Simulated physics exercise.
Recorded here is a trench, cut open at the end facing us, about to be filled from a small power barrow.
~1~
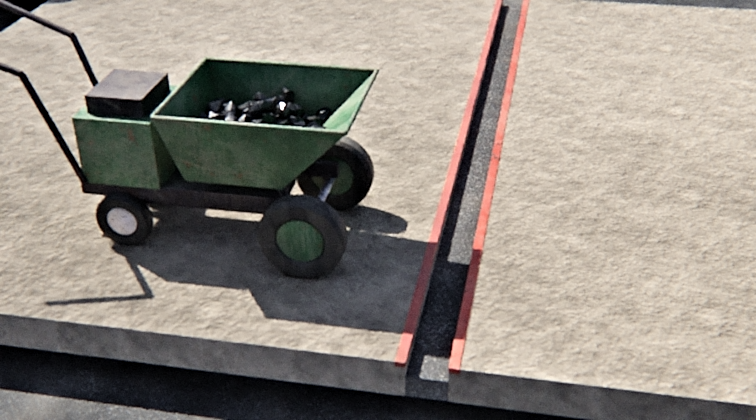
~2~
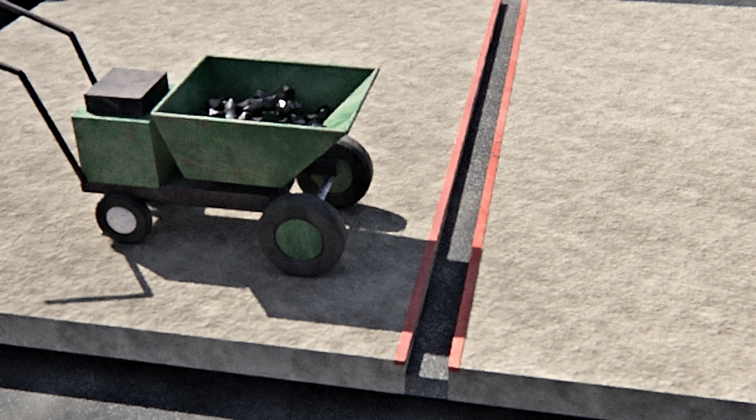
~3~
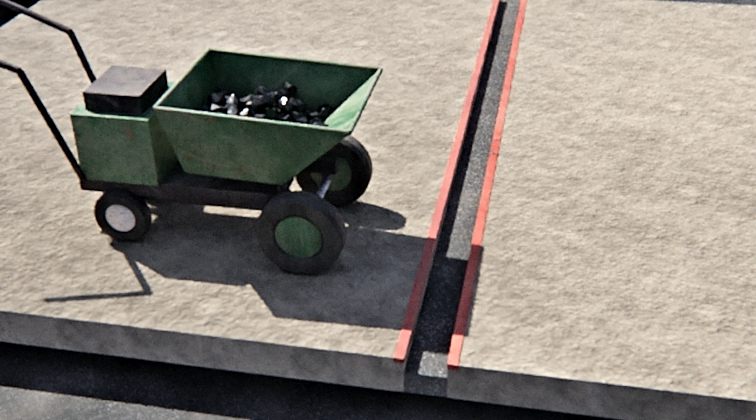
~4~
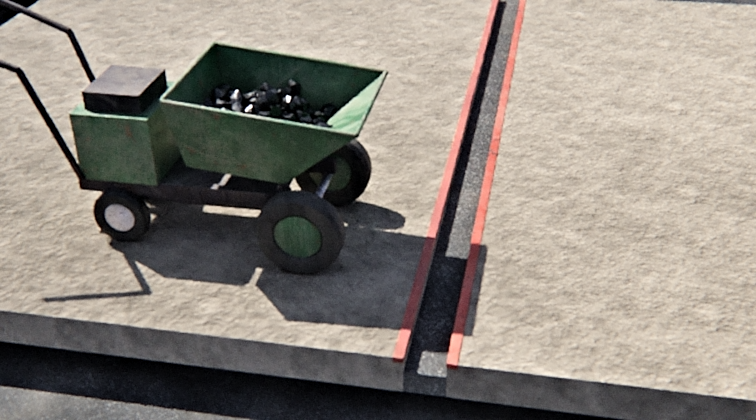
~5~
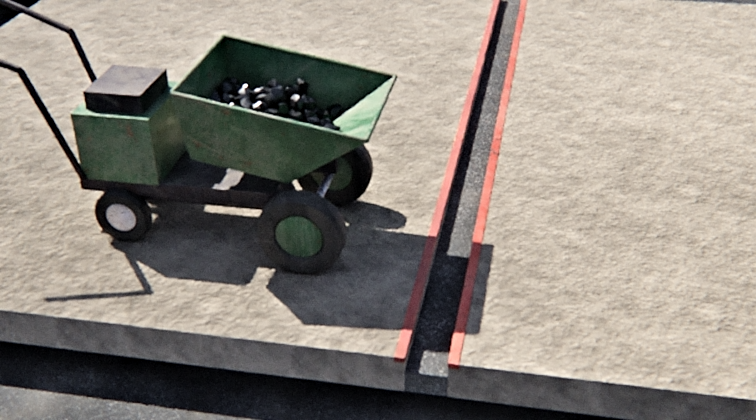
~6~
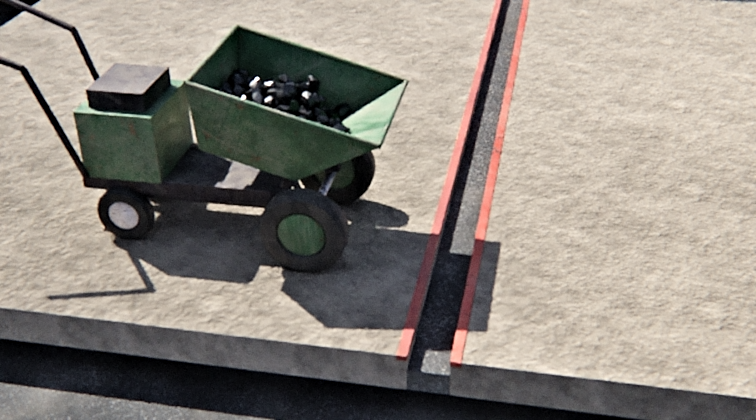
Beside a narrow red-edged trench, a green barrow's skip of black lumps tilts toward the right.
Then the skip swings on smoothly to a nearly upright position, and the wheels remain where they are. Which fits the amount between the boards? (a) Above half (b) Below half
Below half.
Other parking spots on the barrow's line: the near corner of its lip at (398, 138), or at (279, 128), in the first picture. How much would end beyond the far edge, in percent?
That comes to some 70 in a hundred for the first try and some 0 in a hundred for the second.
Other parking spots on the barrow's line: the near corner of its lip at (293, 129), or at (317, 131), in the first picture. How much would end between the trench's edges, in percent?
Position 1 near 40 %, position 2 near 40 %.
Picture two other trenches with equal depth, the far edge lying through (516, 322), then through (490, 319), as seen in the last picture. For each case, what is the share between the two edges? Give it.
Lab note: Try one 80 per cent, try two 70 per cent.
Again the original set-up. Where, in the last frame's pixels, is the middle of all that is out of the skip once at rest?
Somewhere around (474, 243) in the final view.
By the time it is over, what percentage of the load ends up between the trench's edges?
My estimate is about 35 in a hundred.
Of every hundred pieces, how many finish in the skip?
That comes to about 25 per cent or so.
Soon after the last picture, skip tipped steeply; all in the skip.
A little later, skip tipped right over; nearly all in the skip; a small part in or heaped over the trench; a stray few beyond it.
Later still, skip tipped right over; about a quarter in the skip; about a third in or heaped over the trench; about a third beyond it.
At rest, skip tipped right over; about a quarter in the skip; about a third in or heaped over the trench; about a third beyond it.
